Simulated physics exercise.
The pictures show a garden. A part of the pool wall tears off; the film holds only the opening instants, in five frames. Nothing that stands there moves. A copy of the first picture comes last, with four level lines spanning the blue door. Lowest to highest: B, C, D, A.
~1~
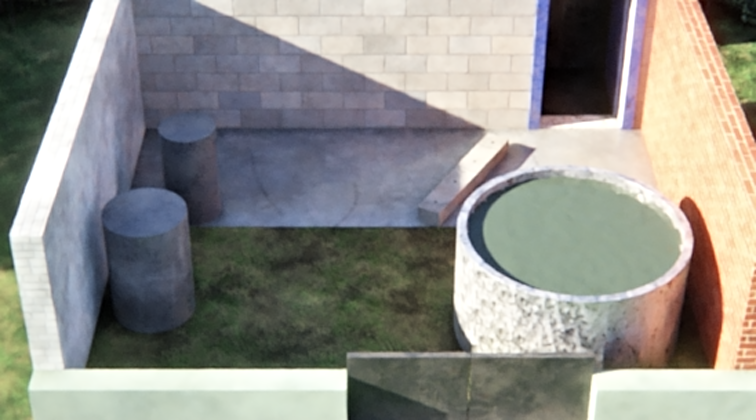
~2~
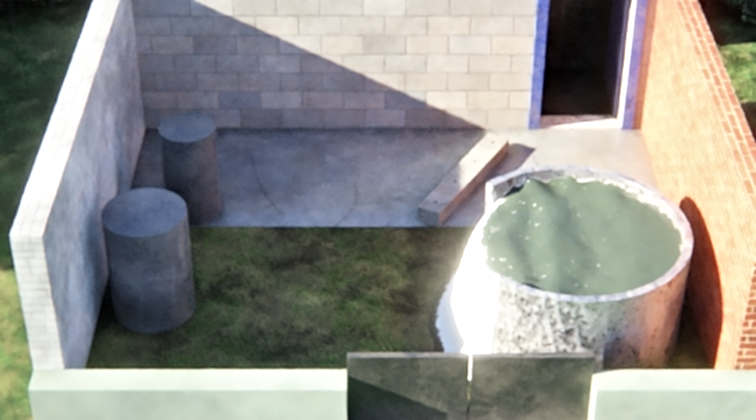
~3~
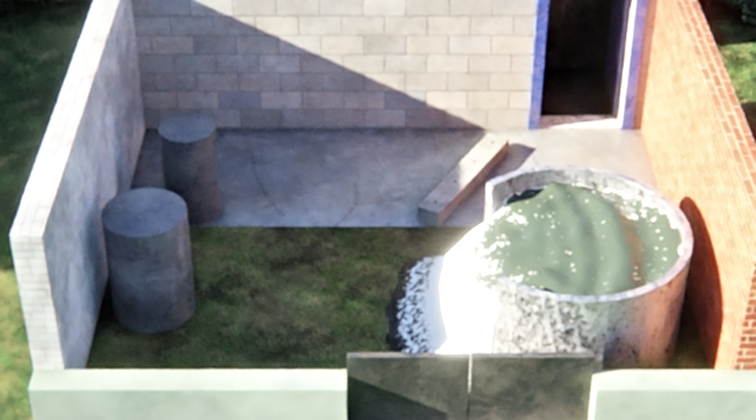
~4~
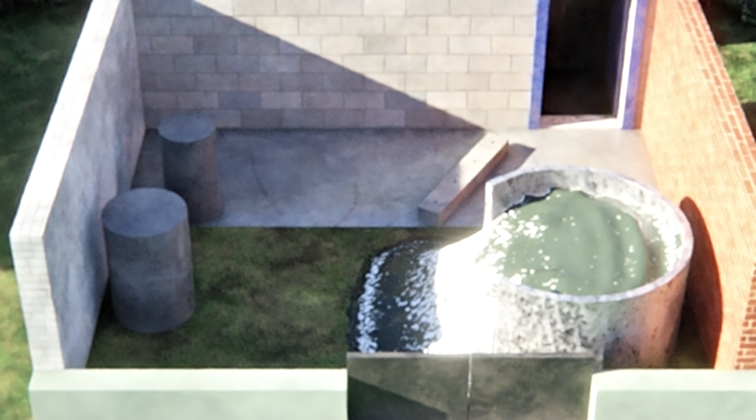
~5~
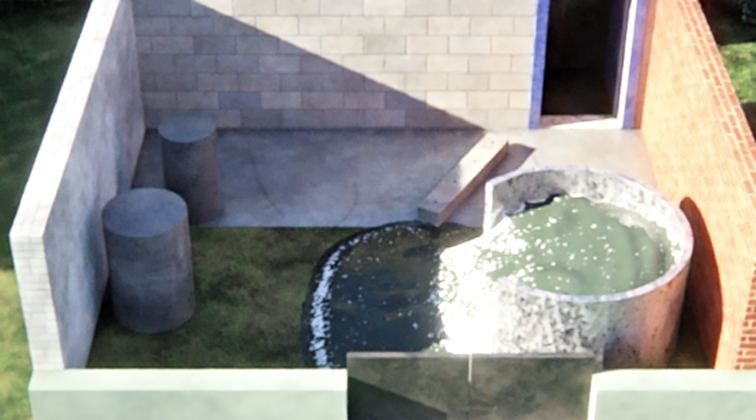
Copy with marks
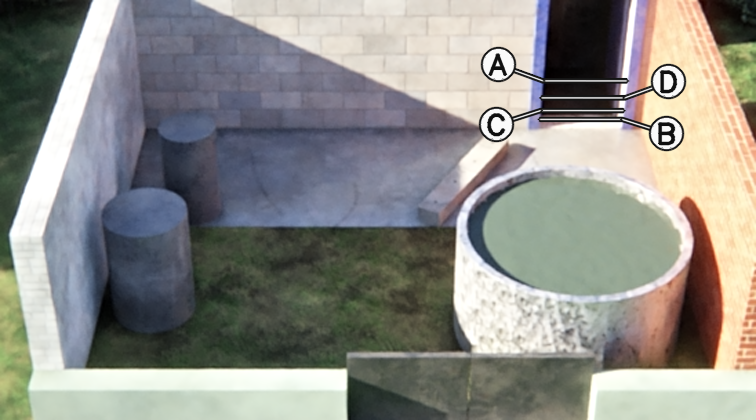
Water pouring from the left side of a round stone pool and spreading leftward across grass in a walled garden.
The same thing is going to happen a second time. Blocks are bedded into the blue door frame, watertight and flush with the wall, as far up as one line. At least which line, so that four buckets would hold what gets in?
The limit is B.
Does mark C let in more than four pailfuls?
No.
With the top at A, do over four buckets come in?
No.
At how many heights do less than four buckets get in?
All four.
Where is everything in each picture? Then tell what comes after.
Water in the pool at rest, its middle at (574, 236); foot of the blue doorway at (580, 128); shut gate at (470, 365).
Water covers 2 % of the ground and shows as far out as (451, 349).
Water covers 6 % of the ground and shows as far out as (426, 258).
Water covers 11 % of the ground and shows as far out as (407, 243).
Water covers 18 % of the ground and shows as far out as (370, 232).
On the marked copy, A at (584, 80); B at (581, 119); C at (581, 110); D at (583, 97); from the bottom up B, C, D, A.
If A is chosen, nothing gets over.
If B is chosen, a splash gets over, under a bucket.
If C is chosen, nothing gets over.
If D is chosen, nothing gets over.
